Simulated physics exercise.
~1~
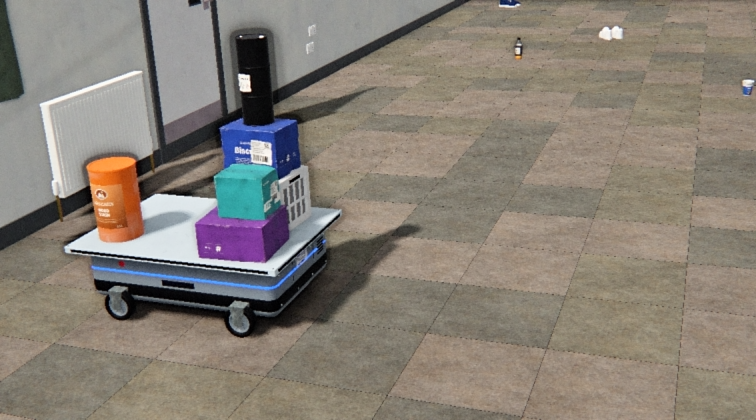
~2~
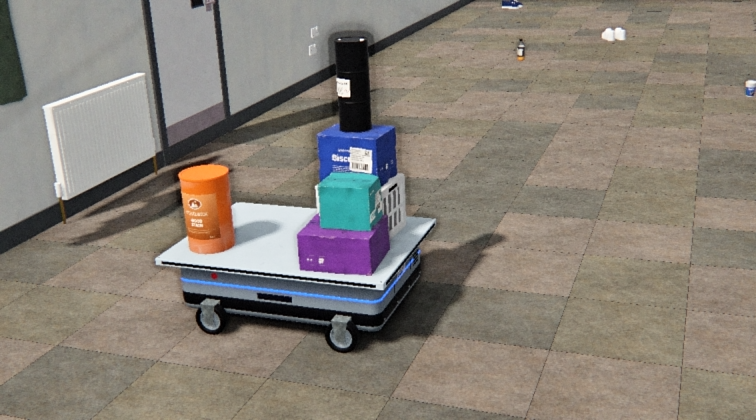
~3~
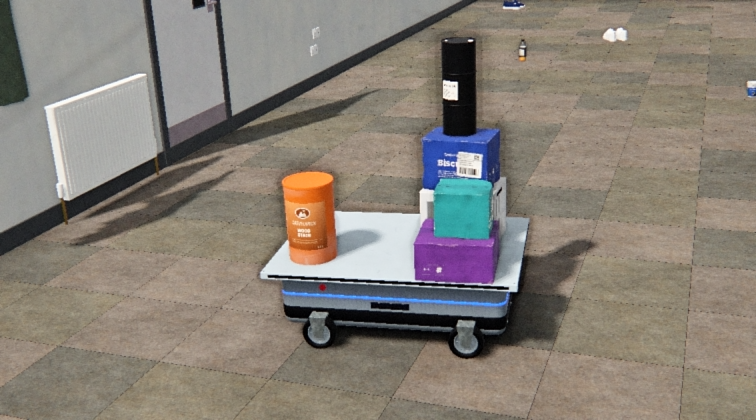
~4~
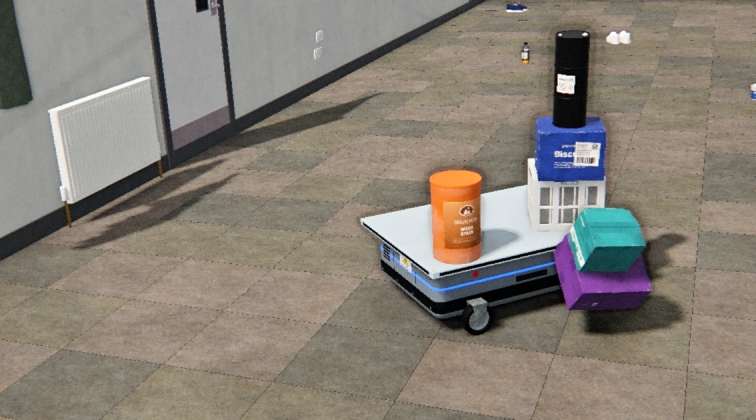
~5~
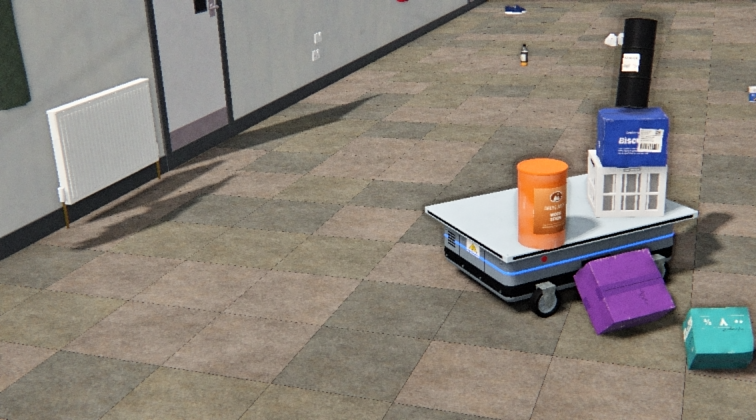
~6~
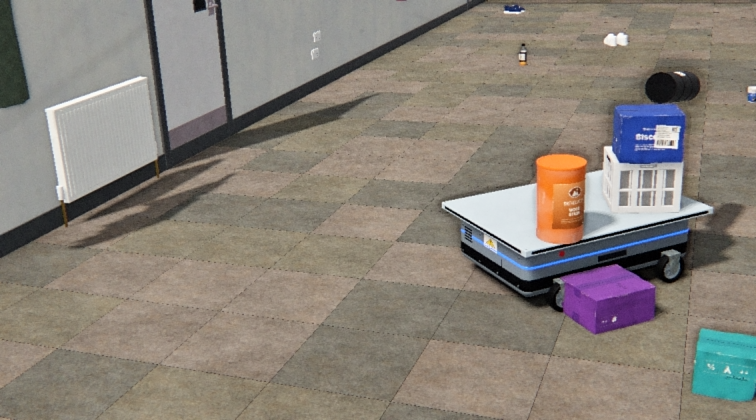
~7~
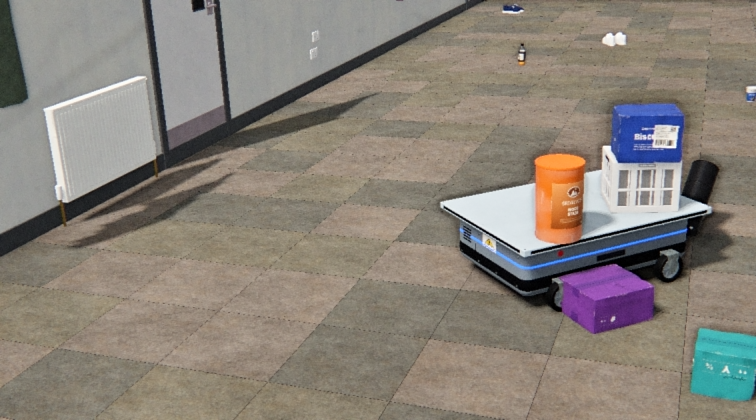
A flat robot cart carrying boxes, a crate and canisters rolled to the right and turned, spilling the turquoise and purple boxes onto the floor, then the black canister toppled off behind it, leaving the orange pail, white crate and blue box aboard.
